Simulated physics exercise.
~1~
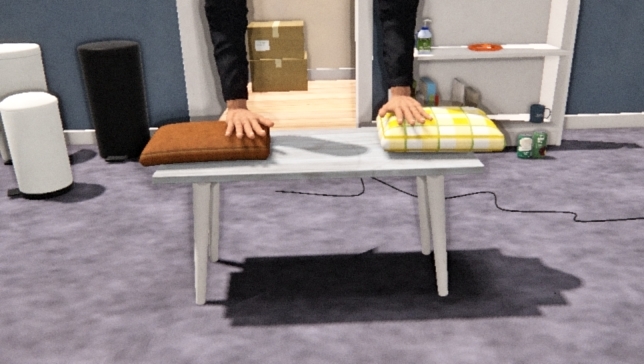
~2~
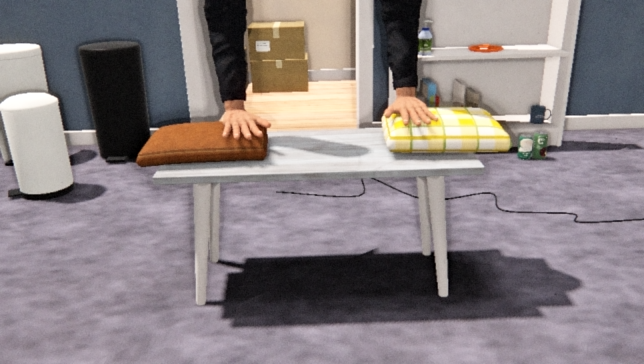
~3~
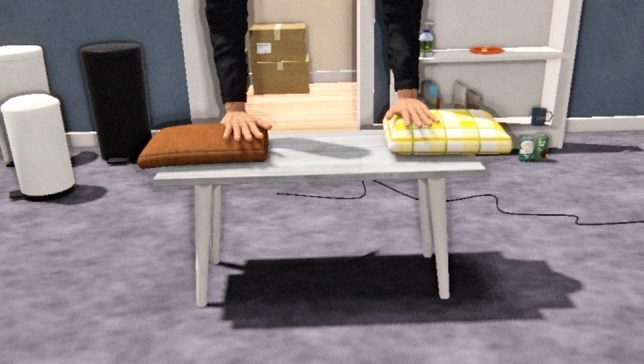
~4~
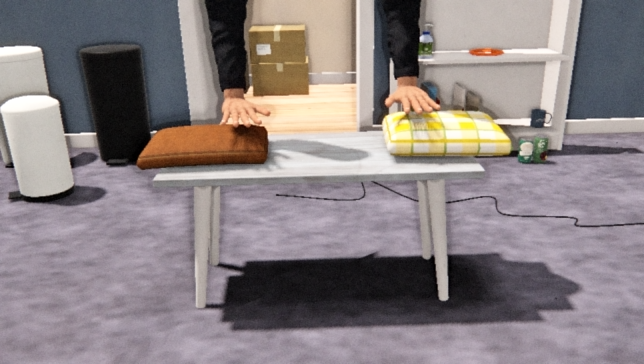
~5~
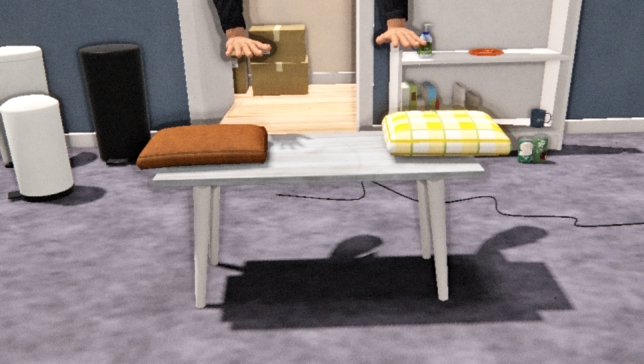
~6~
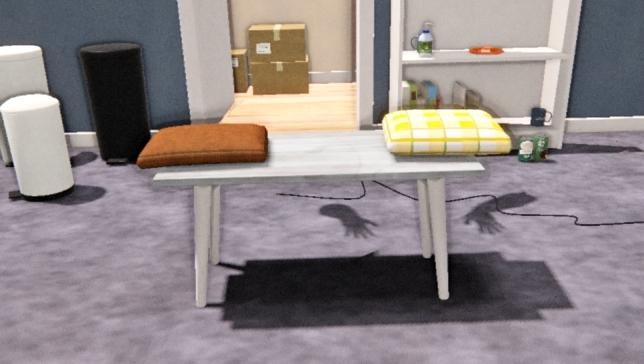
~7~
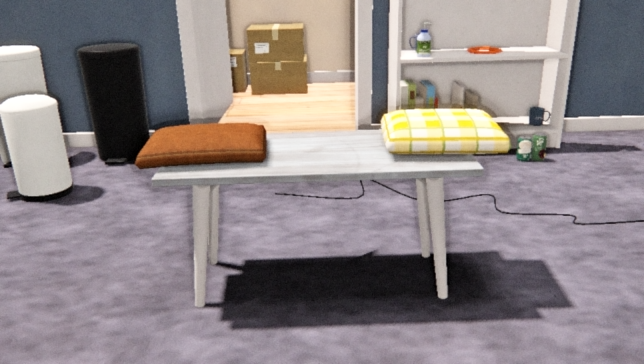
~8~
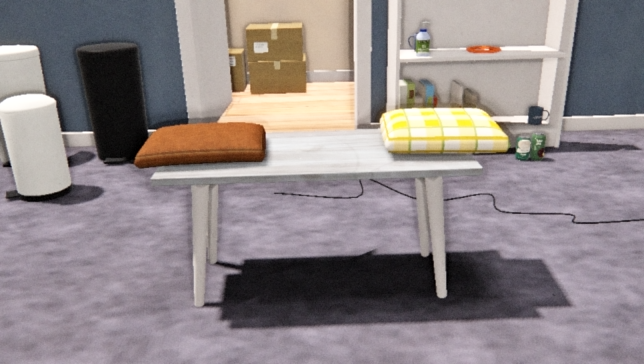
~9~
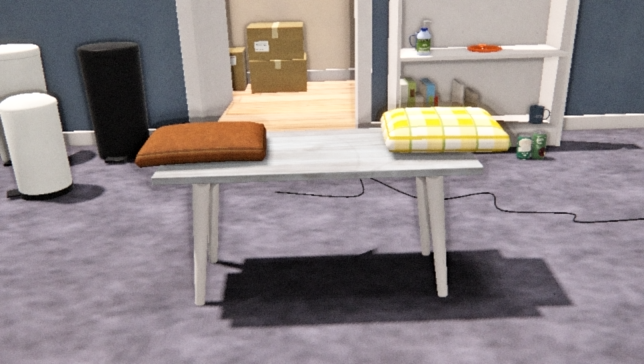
In a room with a grey carpet, two hands lift off a brown pillow and yellow cushion, leaving both resting on the table.
